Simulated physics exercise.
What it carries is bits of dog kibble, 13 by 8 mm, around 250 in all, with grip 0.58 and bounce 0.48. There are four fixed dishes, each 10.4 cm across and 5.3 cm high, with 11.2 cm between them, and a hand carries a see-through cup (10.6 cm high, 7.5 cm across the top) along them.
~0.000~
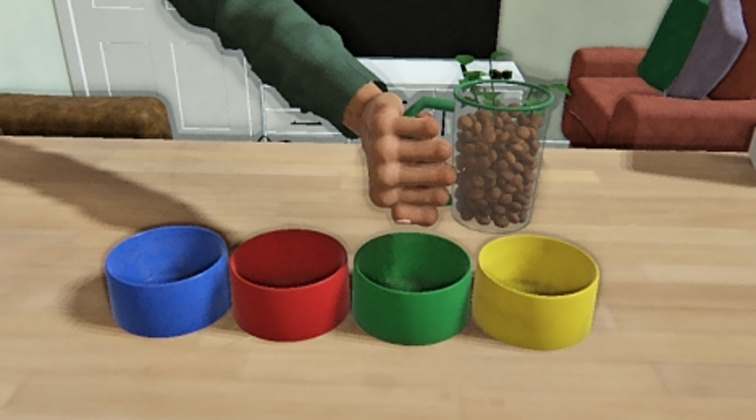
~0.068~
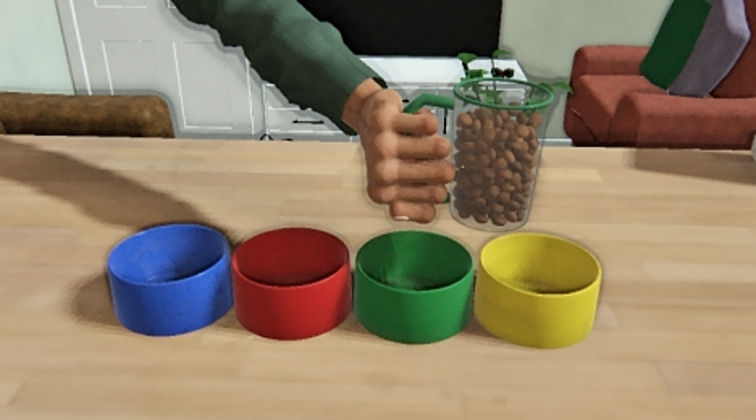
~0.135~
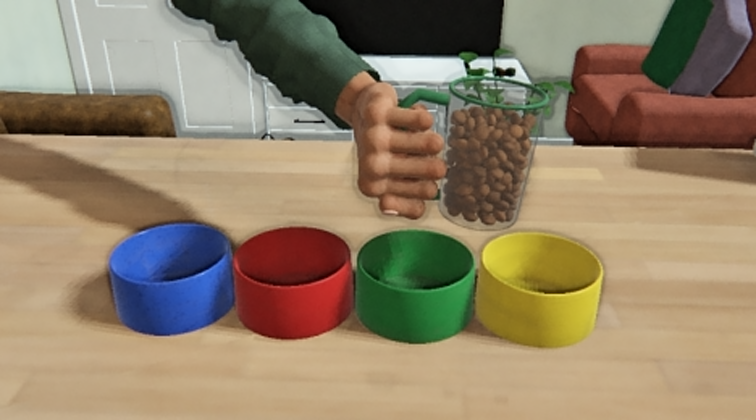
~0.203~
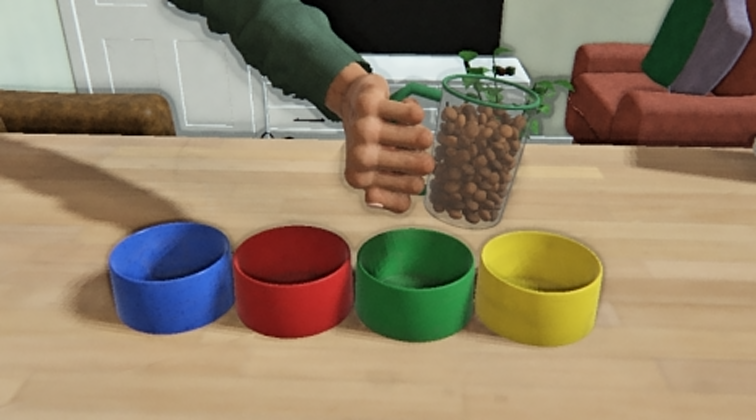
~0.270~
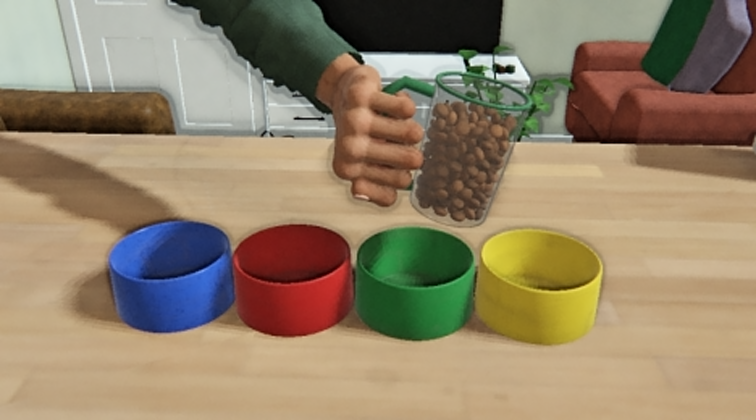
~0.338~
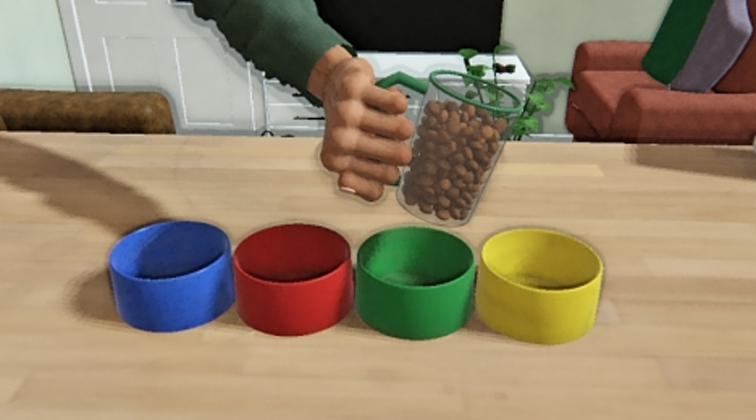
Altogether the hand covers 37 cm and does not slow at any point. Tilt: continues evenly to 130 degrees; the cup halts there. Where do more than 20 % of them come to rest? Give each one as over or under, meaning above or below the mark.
Red: Over, blue: Over, green: Under, yellow: Under, counter: Under.
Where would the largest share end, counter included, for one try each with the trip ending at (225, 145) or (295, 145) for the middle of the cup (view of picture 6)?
First try: Red; second try: Green.
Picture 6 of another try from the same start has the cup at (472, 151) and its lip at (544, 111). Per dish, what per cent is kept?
You'd end up with red at 0, blue at 0, green at 100 and yellow at 0.
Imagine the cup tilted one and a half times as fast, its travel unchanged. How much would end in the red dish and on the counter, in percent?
Then red 80 and counter 10.
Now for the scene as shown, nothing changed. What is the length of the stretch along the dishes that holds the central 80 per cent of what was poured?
That stretch measures near 14 centimetres.
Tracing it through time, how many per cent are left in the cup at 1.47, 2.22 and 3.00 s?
100, 45, 0.
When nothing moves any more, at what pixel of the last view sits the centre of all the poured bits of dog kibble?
Once everything settles, the centre is around (215, 283).
Then, at 1.47 s, tilt 81 degrees; cup holds 100 %.
After 2.22 s, tilt 124 degrees; cup holds 45 %, red 35 %, blue 10 %.
After 3.00 s, tilt 130 degrees; cup holds 0 %, red 40 %, blue 50 %.
By 3.3 s all is still; red 40 %, blue 50 %, green 0 %, yellow 0 %, counter 10 %.
